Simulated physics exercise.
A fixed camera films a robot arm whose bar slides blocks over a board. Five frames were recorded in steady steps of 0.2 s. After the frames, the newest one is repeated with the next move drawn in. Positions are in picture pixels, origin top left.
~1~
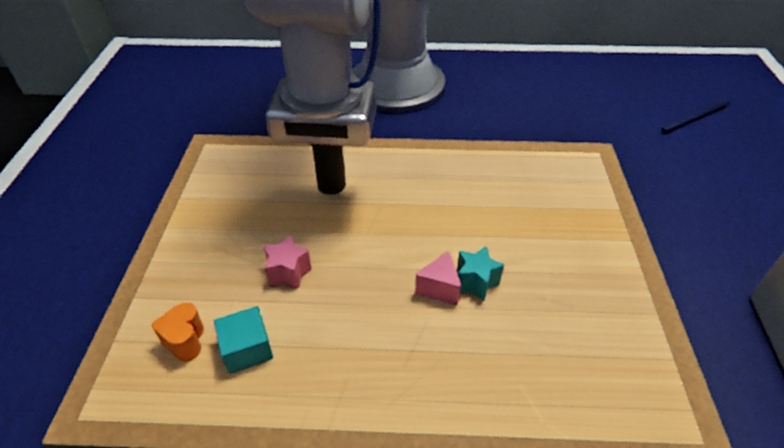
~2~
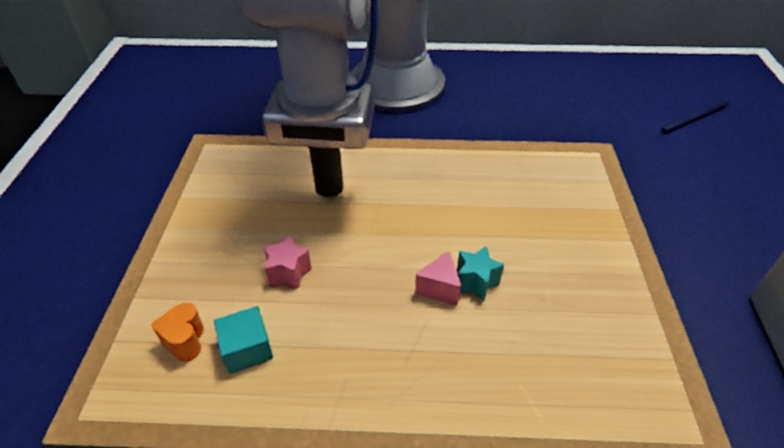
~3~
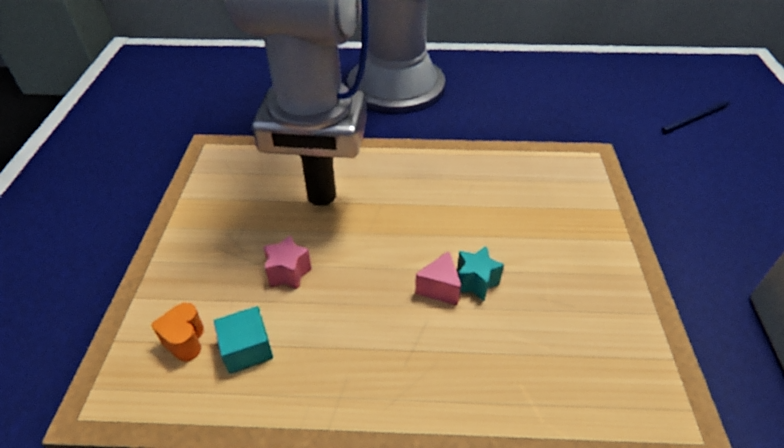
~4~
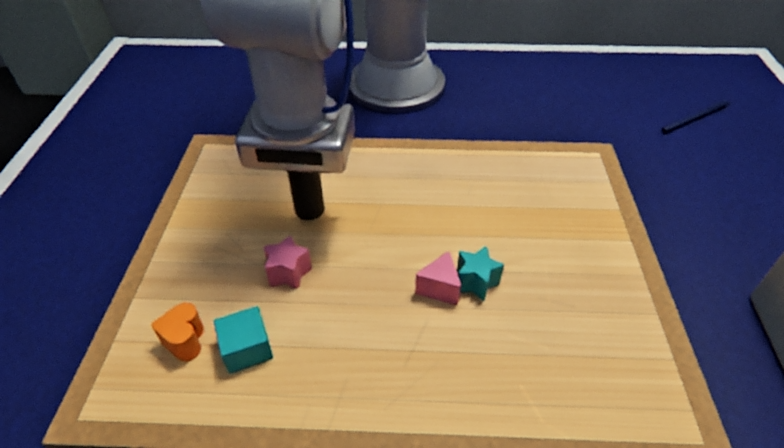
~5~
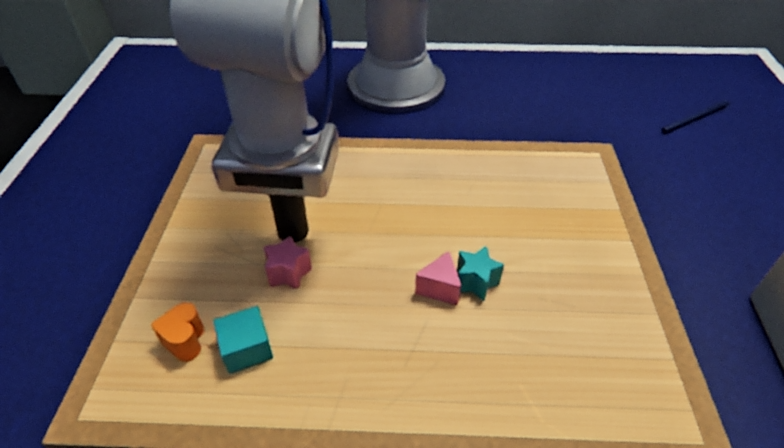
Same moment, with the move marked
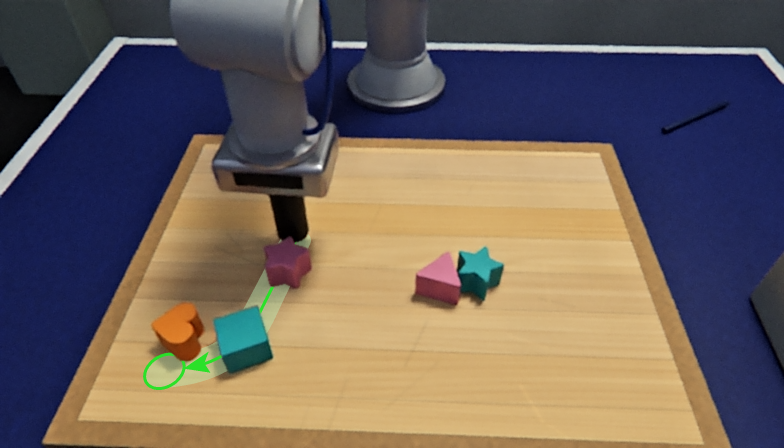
A grey robot arm with a black bar at its lower end hangs over a light wooden board on a dark blue table, seen from above the board's near side. An orange heart and a turquoise square block sit at lower left, a pink star above them, and a pink triangle beside a turquoise star right of centre. The arm moves the bar a short way left and nearer, up to the pink star, while the blocks and camera stay still.
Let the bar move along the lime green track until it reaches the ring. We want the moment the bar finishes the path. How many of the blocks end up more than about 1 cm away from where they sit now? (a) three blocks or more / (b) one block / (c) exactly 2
I choose a.
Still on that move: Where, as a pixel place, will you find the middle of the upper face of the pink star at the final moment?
Near (278, 320).
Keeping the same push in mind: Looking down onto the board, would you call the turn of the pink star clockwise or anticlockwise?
Viewed from overhead, the pink star winds up turned anticlockwise.
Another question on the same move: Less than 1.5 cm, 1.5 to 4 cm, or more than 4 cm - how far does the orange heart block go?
It's set to move 1.5-4 cm.
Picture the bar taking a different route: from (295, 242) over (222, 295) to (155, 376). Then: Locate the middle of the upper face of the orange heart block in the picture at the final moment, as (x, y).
I'd guess (126, 401).
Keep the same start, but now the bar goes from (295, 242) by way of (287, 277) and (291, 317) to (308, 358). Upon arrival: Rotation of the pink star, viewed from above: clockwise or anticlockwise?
The twist is clockwise.
Path on the board, from (295, 242) by way of (271, 290) and (237, 345) to (164, 371).
What follows on the original path. One third of the way, bar (268, 281); turquoise square piece (237, 335); pink star (276, 302), turned 40° anticlockwise.
Two thirds of the way, bar (233, 336); turquoise square piece (230, 365), turned 20° clockwise; pink star (278, 320), turned 120° anticlockwise.
At the end, bar (159, 362); orange heart block (155, 323), turned 75° clockwise; turquoise square piece (224, 374); pink star (278, 320), turned 120° anticlockwise.
